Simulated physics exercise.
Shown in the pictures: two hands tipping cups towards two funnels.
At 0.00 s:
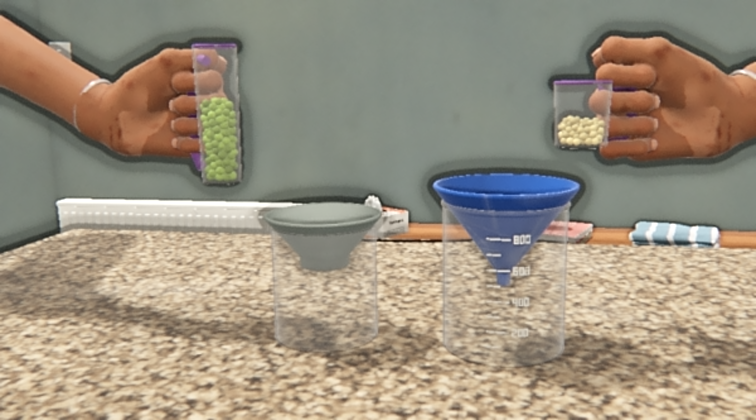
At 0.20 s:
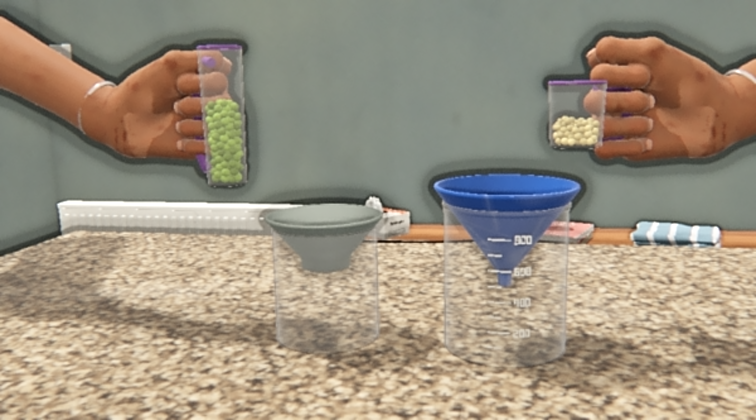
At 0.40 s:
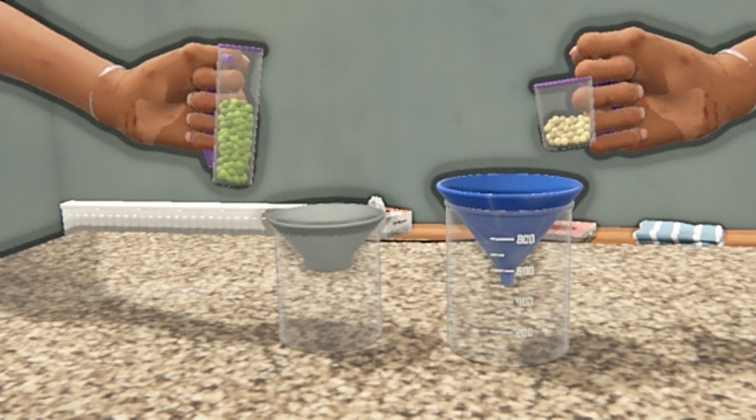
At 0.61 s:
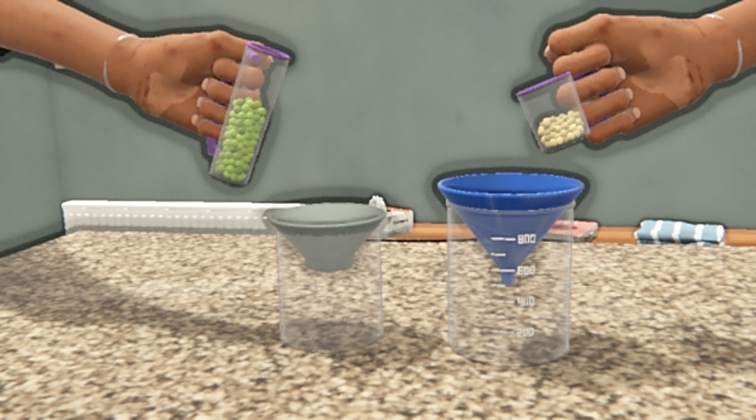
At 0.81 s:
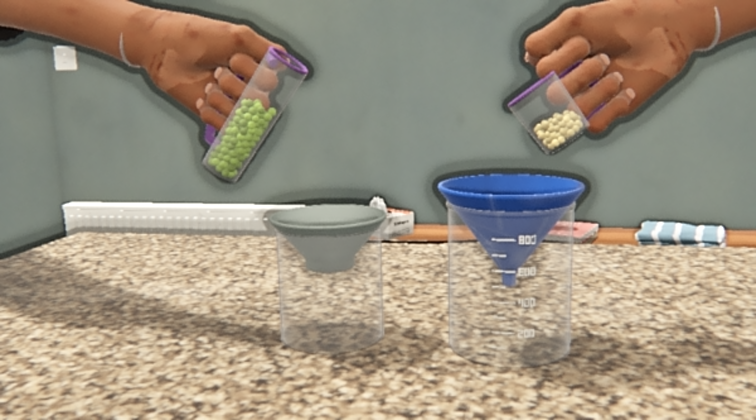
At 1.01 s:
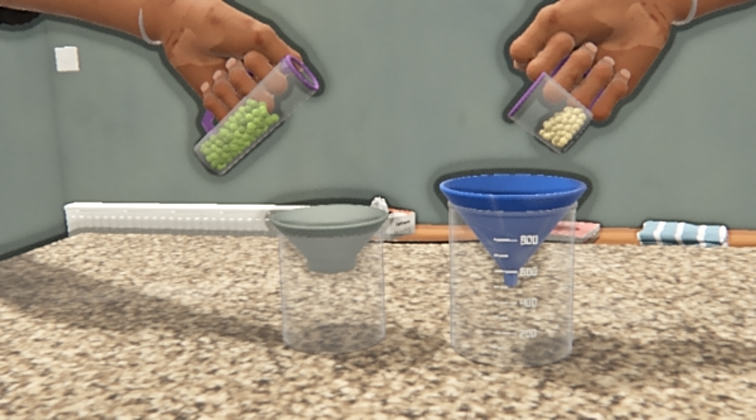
Two hands holding clear cups, one of green peas on the left and one of pale beans on the right, gradually tilted them inward above a grey funnel and a blue funnel.
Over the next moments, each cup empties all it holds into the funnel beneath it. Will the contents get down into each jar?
Left funnel: No blockage; right funnel: Blockage.
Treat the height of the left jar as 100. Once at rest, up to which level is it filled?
Around 10 per cent.
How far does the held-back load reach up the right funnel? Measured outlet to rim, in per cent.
45 %, roughly.
By 1.34 s, left, every one still in the cup; right, every one still in the cup.
By 1.69 s, left, every one still in the cup; right, almost all still in the cup, just a few in or over the funnel.
By 2.10 s, left, roughly half still in the cup, roughly a third in or over the funnel, roughly a quarter down in the jar; right, almost all in or over the funnel, just a few down in the jar.
When it is over (3.1 s), left, every one down in the jar; right, almost all stuck in the funnel, just a few down in the jar.
